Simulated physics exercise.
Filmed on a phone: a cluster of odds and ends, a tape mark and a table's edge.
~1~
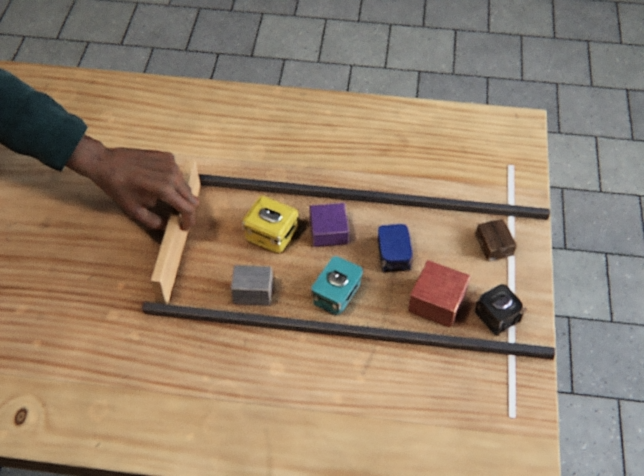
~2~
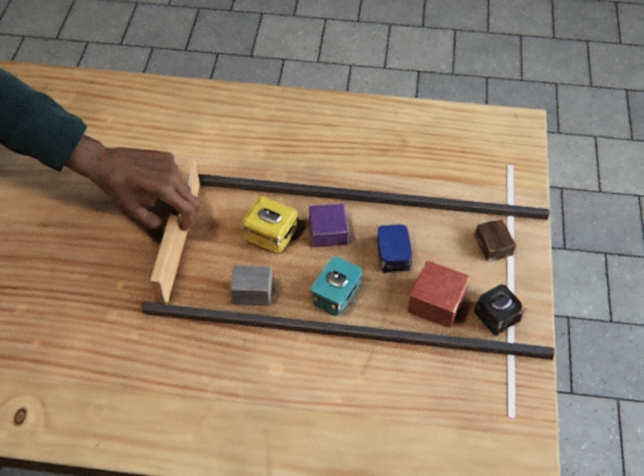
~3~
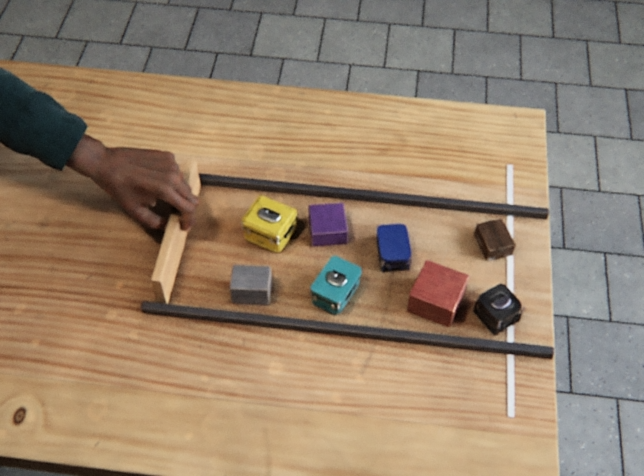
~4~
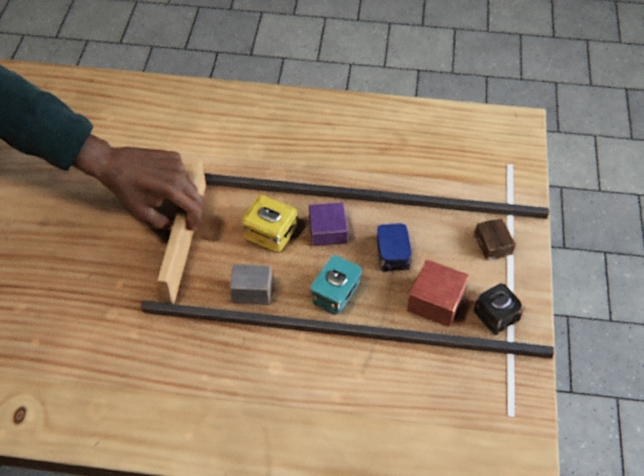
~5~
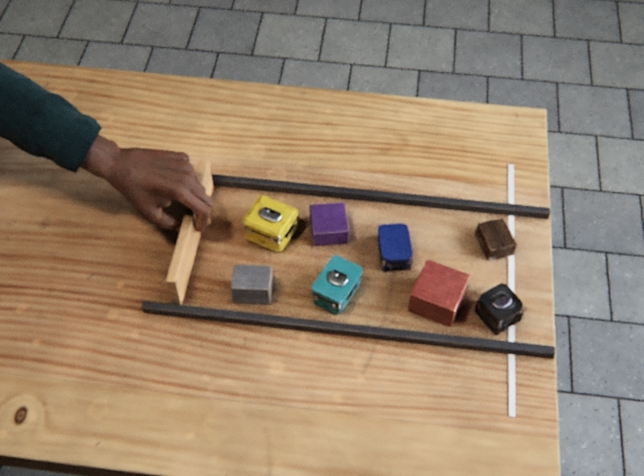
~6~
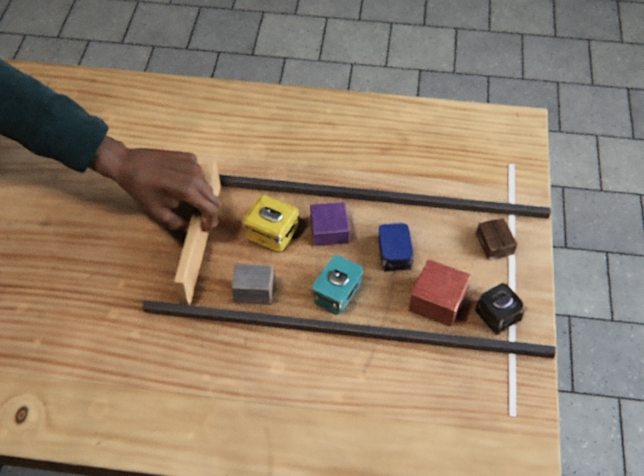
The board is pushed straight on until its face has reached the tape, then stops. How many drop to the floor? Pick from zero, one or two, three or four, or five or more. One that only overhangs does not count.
Here the number that fall off is five or more.
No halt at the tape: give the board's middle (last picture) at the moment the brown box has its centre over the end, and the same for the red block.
At (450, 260) for the brown box; at (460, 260) for the red block.
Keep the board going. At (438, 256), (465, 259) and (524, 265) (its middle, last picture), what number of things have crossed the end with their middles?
It would be 1, 3 and 6.
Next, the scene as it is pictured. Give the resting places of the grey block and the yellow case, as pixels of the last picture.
About (534, 316), and the other about (536, 247).
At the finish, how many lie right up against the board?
In contact: 2.
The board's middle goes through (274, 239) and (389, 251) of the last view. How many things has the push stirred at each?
By then 3, and 7.
Soon after, none off yet; black case at rest near (500, 308); brown box at rest near (496, 239); red block at rest near (440, 292).
After that, none off yet; black case displaced a little near (513, 309); brown box at rest near (496, 239); red block displaced a little near (467, 294).
And then, one off so far; black case on its way down near (561, 424); brown box displaced well along near (554, 246); red block displaced well along near (551, 301).
In the end, the number that fall off is five or more; gone, purple block, turquoise case, blue case, red block, brown box and black case.
